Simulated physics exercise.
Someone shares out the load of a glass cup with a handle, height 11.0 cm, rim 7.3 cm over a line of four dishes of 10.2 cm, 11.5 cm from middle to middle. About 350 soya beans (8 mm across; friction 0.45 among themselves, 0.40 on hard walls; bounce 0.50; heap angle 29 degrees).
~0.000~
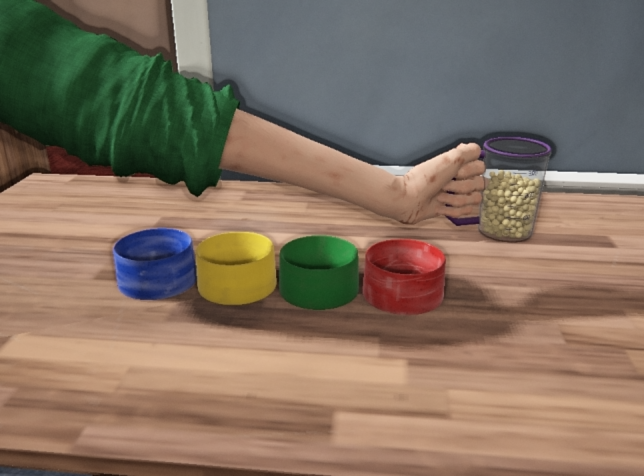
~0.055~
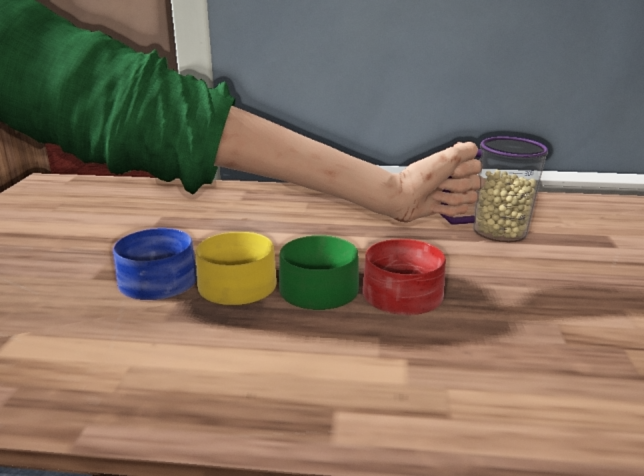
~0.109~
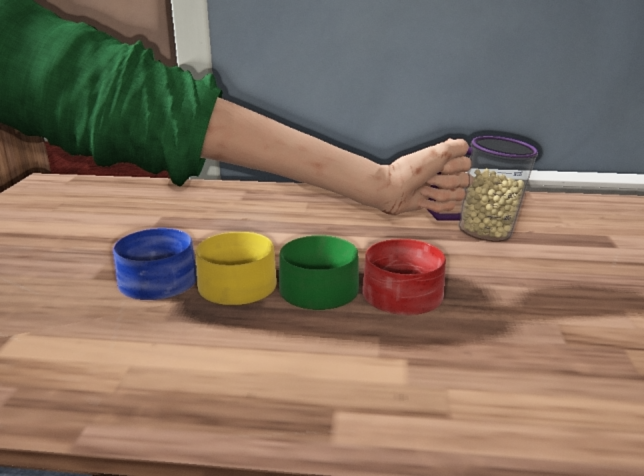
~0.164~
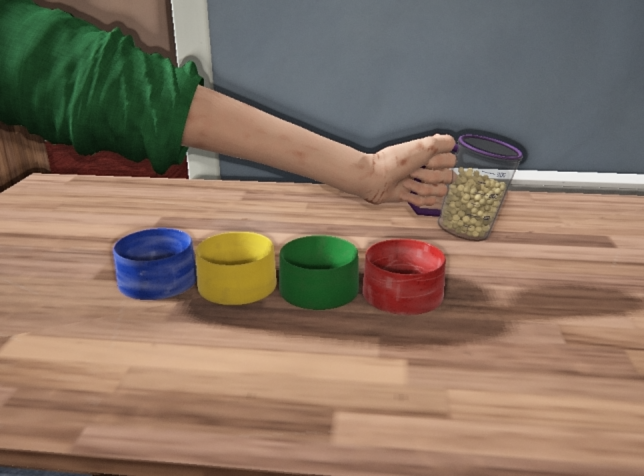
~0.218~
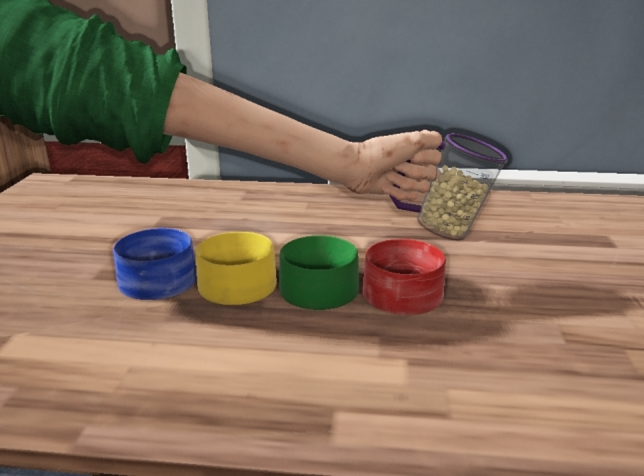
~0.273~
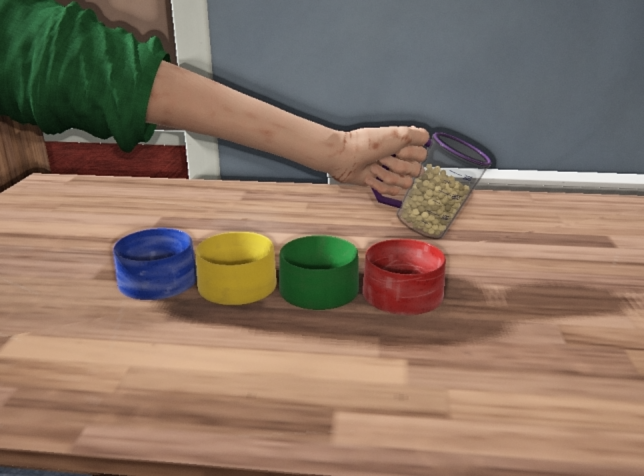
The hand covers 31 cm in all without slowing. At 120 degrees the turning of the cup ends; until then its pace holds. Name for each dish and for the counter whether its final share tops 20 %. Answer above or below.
Red: Below, blue: Below, green: Above, yellow: Below, counter: Below.
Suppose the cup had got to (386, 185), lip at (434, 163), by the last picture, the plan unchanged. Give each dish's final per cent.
Red 0, blue 0, green 100, yellow 0.
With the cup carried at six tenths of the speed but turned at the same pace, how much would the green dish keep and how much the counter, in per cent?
In that case green 90; counter 0.
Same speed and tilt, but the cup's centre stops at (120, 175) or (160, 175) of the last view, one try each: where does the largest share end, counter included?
The winner: Blue; yellow.
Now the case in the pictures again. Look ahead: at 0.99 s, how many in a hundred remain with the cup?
Some 100 per cent of the load.
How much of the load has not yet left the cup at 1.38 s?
About 25 per cent.
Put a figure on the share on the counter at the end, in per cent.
About 0 per cent.
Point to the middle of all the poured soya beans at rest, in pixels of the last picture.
Near (324, 275).
Then, at 0.70 s, tilt 69 degrees; cup holds 100 %.
After 0.99 s, tilt 101 degrees; cup holds 100 %.
Then, at 1.38 s, tilt 120 degrees; cup holds 25 %, green 75 %.
By 2.1 s all is still; red 0 %, blue 0 %, green 100 %, yellow 0 %, counter 0 %.
